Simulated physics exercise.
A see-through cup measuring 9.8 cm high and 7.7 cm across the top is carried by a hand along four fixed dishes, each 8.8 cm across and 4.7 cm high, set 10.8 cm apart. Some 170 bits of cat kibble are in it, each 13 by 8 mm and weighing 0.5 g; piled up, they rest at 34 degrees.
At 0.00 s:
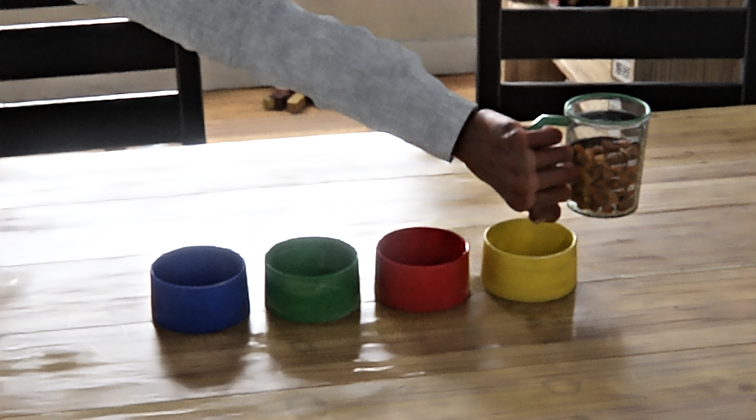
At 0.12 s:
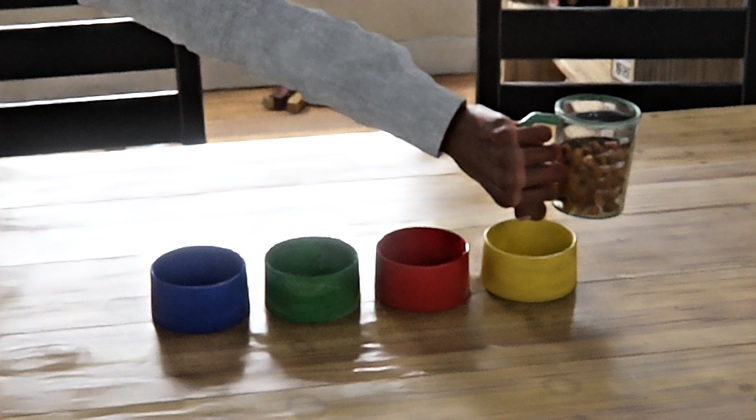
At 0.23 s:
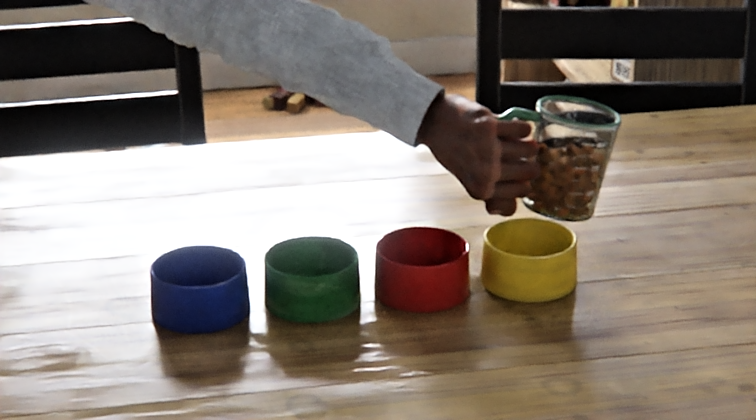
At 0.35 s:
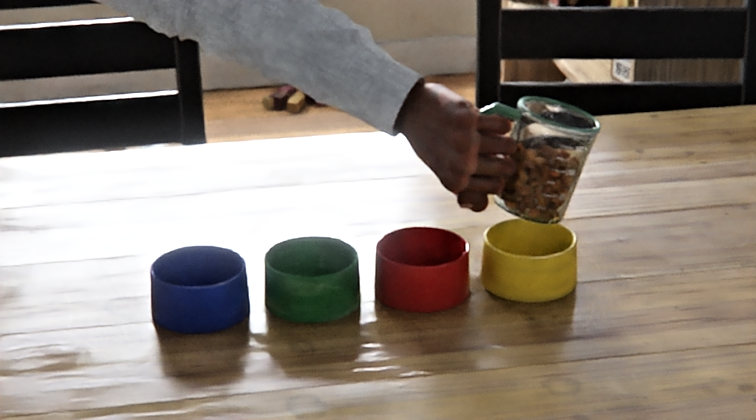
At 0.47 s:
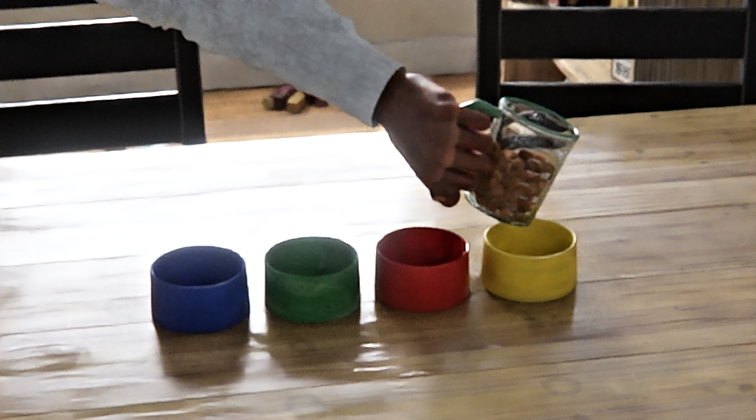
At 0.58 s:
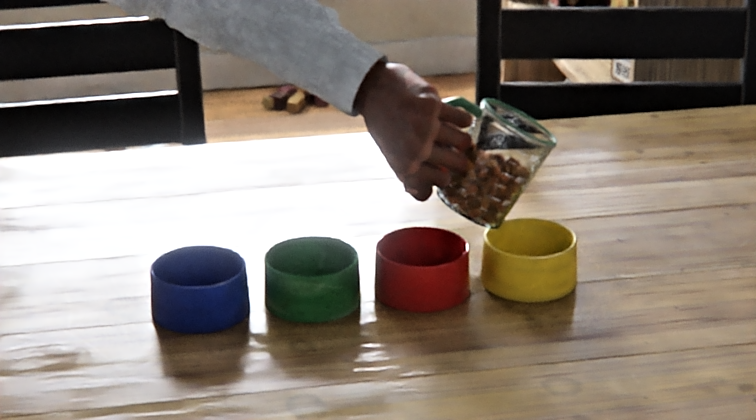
At a wooden table, a hand moves a clear cup of kibble left while tilting it.
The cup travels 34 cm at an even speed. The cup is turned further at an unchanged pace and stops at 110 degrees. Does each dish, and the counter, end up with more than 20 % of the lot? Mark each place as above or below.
Marks: Red below, blue below, green above, yellow below, counter below.
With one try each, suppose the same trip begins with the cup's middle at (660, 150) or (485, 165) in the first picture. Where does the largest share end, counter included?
In the first try counter collects the most, and in the second it's blue.
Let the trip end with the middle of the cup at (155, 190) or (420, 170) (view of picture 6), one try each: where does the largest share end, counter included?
Blue; counter.
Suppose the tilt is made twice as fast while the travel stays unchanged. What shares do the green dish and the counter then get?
Result - green dish: 40; counter: 10.
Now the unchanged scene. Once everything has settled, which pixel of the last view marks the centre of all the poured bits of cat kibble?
Close to pixel (313, 276).
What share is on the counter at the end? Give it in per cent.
The share comes to some 0 percent.
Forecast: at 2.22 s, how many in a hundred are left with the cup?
65 %.
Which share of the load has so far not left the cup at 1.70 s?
Roughly 100 %.
Then, at 1.25 s, tilt 67 degrees; cup holds 100 %.
After 1.70 s, tilt 92 degrees; cup holds 100 %.
Then, at 2.22 s, tilt 110 degrees; cup holds 65 %, green 35 %.
At rest (4.2 s), red 0 %, blue 0 %, green 90 %, yellow 0 %, counter 0 %, cup 10 %.
